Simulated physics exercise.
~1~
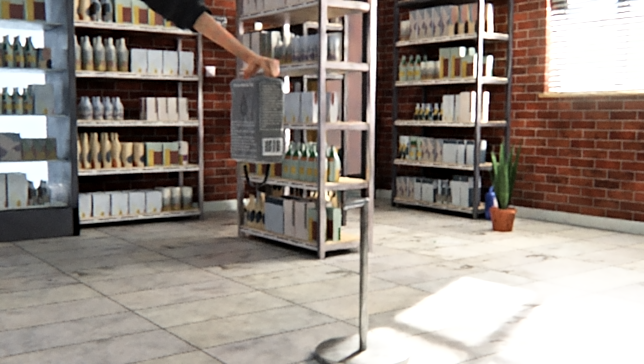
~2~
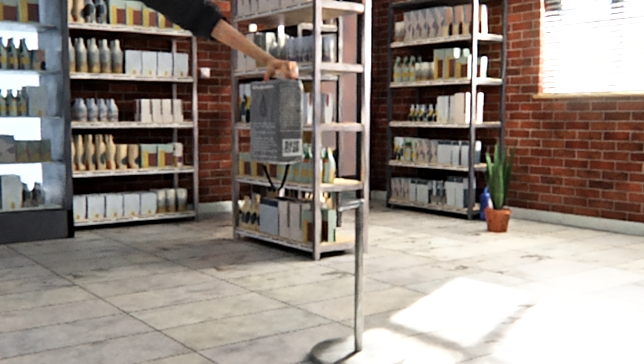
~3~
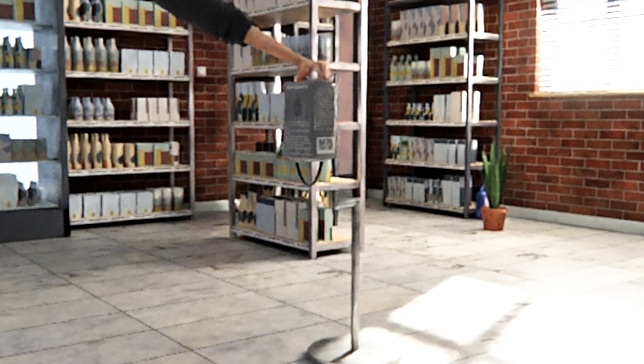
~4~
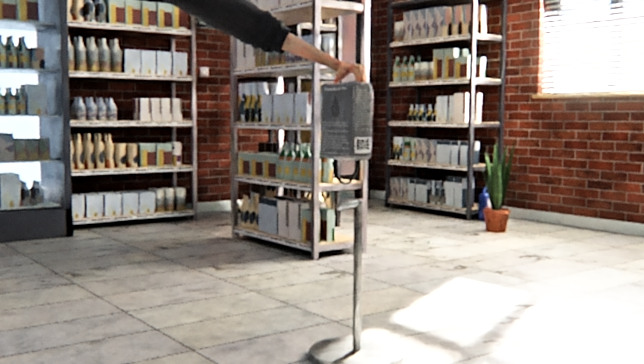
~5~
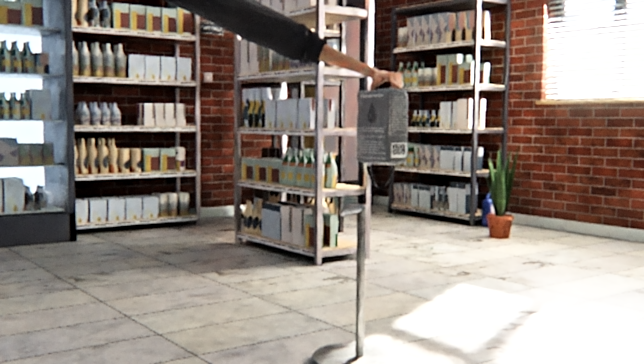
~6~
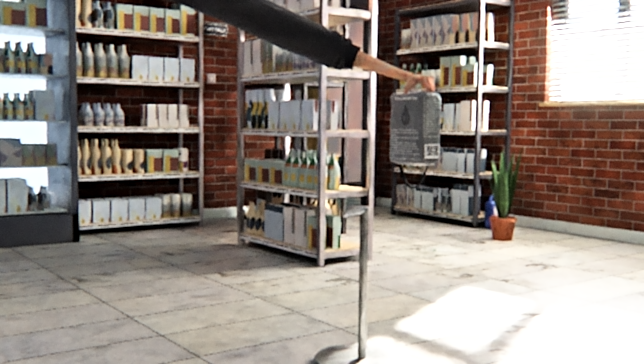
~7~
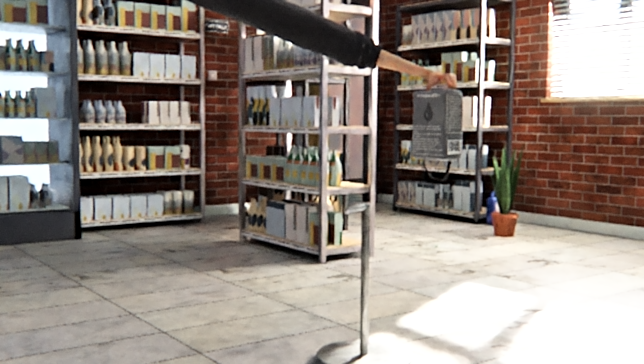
We see a hand holding a grey sack with a dark loop dangling beneath it, in a room of stocked shelves and brick walls. The arm carries it rightward across a slim standing post, and the sack ends up clear of the post on the right, still held.
